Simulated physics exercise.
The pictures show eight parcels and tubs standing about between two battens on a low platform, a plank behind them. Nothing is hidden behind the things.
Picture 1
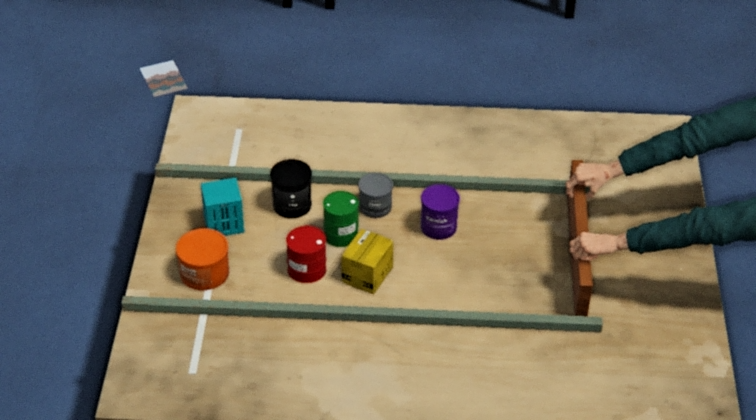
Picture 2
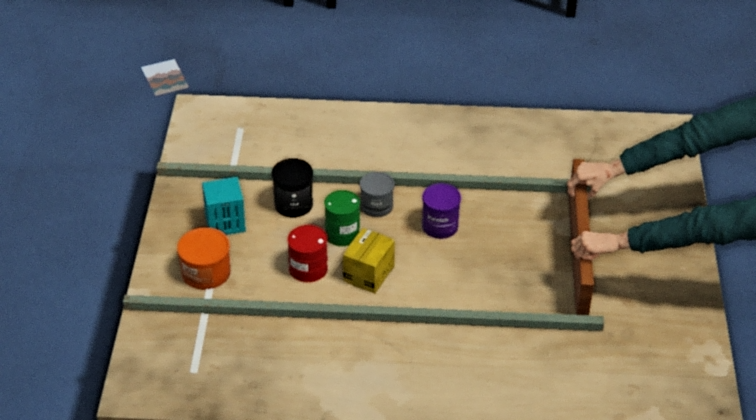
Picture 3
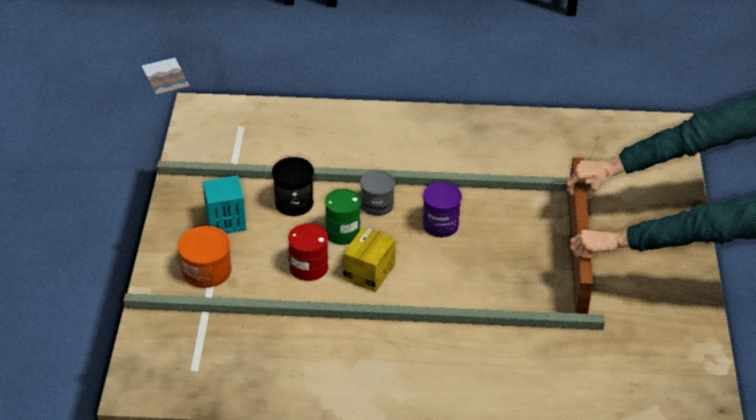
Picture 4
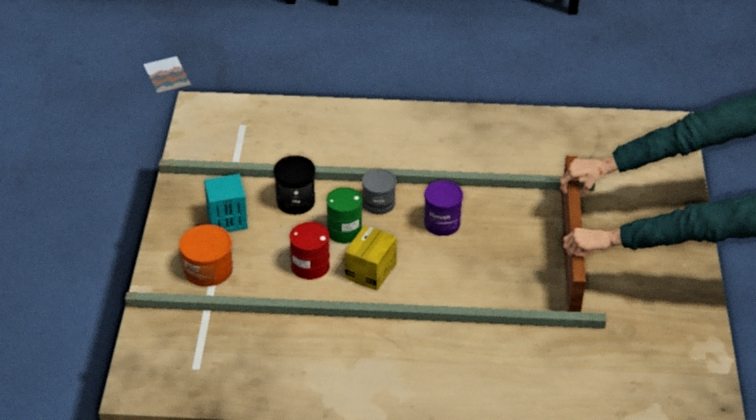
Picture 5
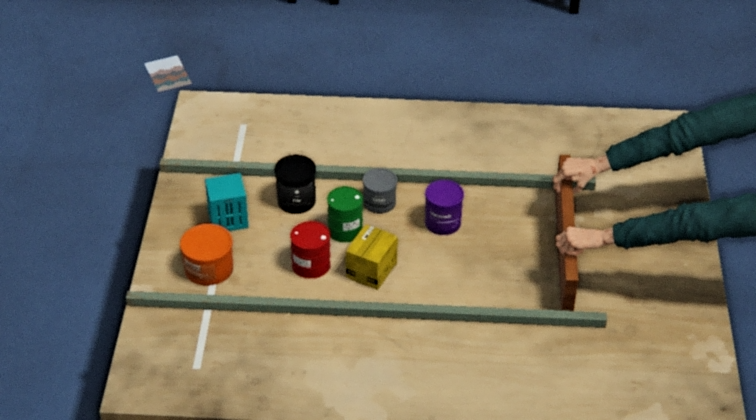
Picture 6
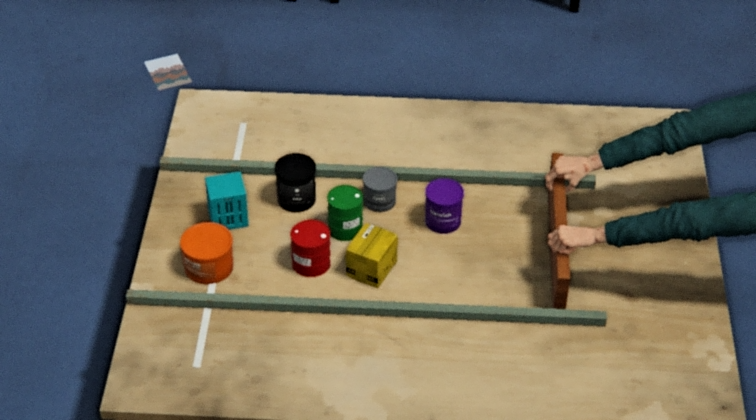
Two hands held a reddish-brown plank still between two green battens, then slid it slightly left, while the eight colourful tubs and parcels on the wooden platform stayed where they were, the plank not touching them.
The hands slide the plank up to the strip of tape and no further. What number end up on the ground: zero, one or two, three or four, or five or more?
Here the number that fall off is one or two.
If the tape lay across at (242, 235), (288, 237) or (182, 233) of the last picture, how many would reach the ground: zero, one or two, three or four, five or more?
In that order: No fall at all; not one; 3 or 4.
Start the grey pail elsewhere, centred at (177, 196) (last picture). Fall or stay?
Then it falls.
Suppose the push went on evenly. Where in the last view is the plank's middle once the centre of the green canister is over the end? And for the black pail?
Near (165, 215) and (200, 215).
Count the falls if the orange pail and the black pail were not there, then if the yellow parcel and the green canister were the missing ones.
Fallen: 0, and 0 in the other try.
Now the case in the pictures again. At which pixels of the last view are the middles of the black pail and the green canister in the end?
Near (178, 178) and (203, 221).
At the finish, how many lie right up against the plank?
4 of them.
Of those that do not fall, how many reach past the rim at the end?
It comes to 0.
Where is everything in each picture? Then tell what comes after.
Orange pail (203, 260); turquoise crate (223, 208); black pail (292, 189); plank (579, 238); tape (218, 241), in the first picture.
Turquoise crate (224, 207); purple pail (441, 212), in the second picture.
Black pail (294, 187); grey pail (378, 194), in the third picture.
Orange pail (207, 256); green canister (344, 215), in the fourth picture.
Turquoise crate (227, 204); yellow parcel (372, 257), in the fifth picture.
Orange pail (208, 254); turquoise crate (227, 202); black pail (296, 183); plank (558, 231); tape (222, 234), in the sixth picture.
Soon after, none off yet; orange pail at rest near (208, 254); turquoise crate at rest near (227, 202); black pail at rest near (296, 183).
After that, none off yet; orange pail at rest near (208, 254); turquoise crate at rest near (227, 202); black pail displaced a little near (286, 184).
In the end, the number that fall off is one or two; gone, orange pail.
